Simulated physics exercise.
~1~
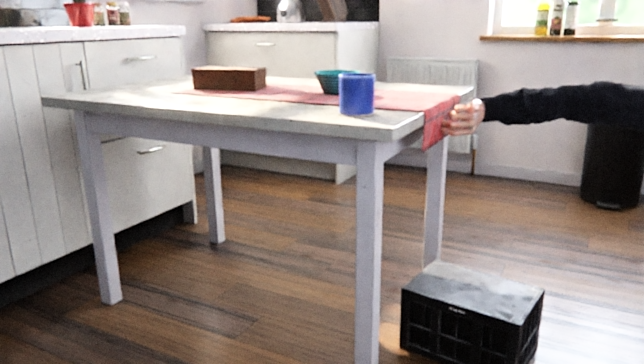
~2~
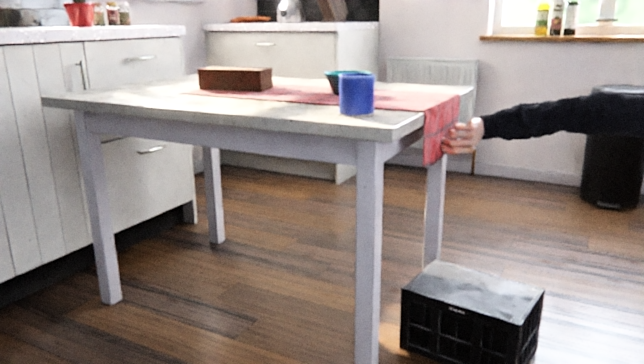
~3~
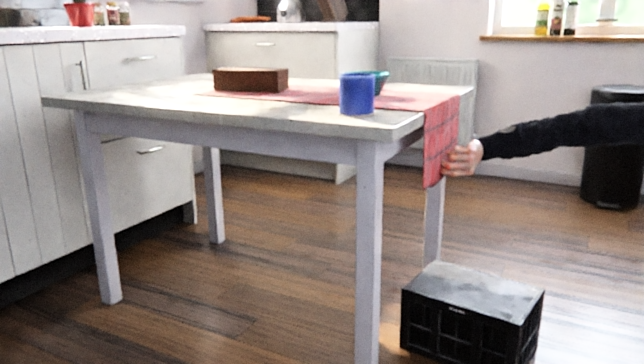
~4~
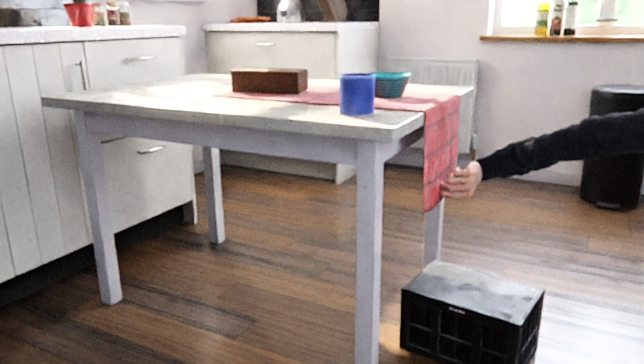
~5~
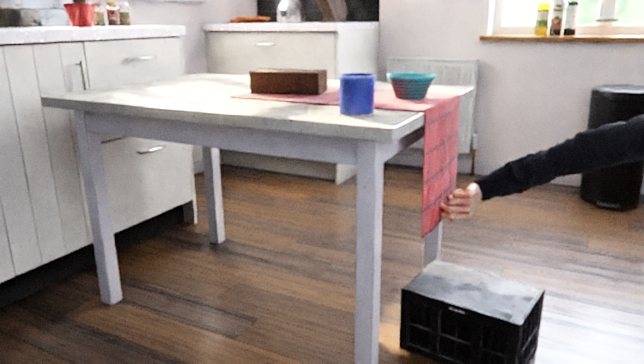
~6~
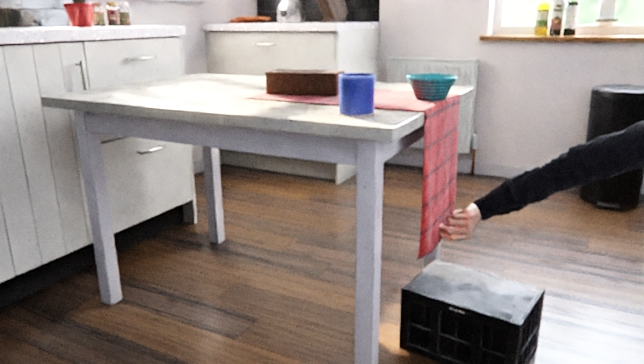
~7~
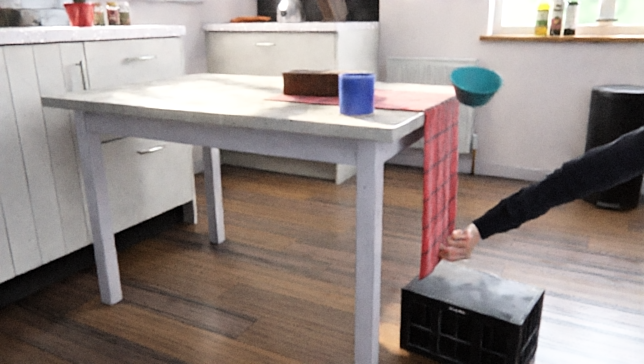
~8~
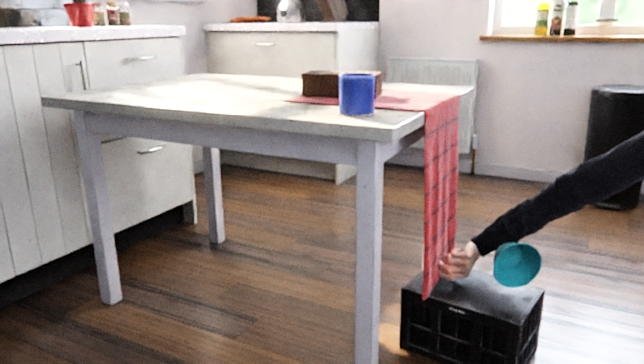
In a kitchen with a wooden floor, seen from a fixed view slightly above a pale table, a red cloth runs across the tabletop and over its right end. A brown brick and a turquoise bowl sit on the cloth, a blue mug stands near the front edge, and a black crate rests on the floor below. A hand reaching in from the right draws the hanging end steadily down. The bowl and brick ride rightward while the mug stays still. The bowl tips off the edge and drops toward the crate, as the hem reaches the crate and the brick and mug remain on the table.
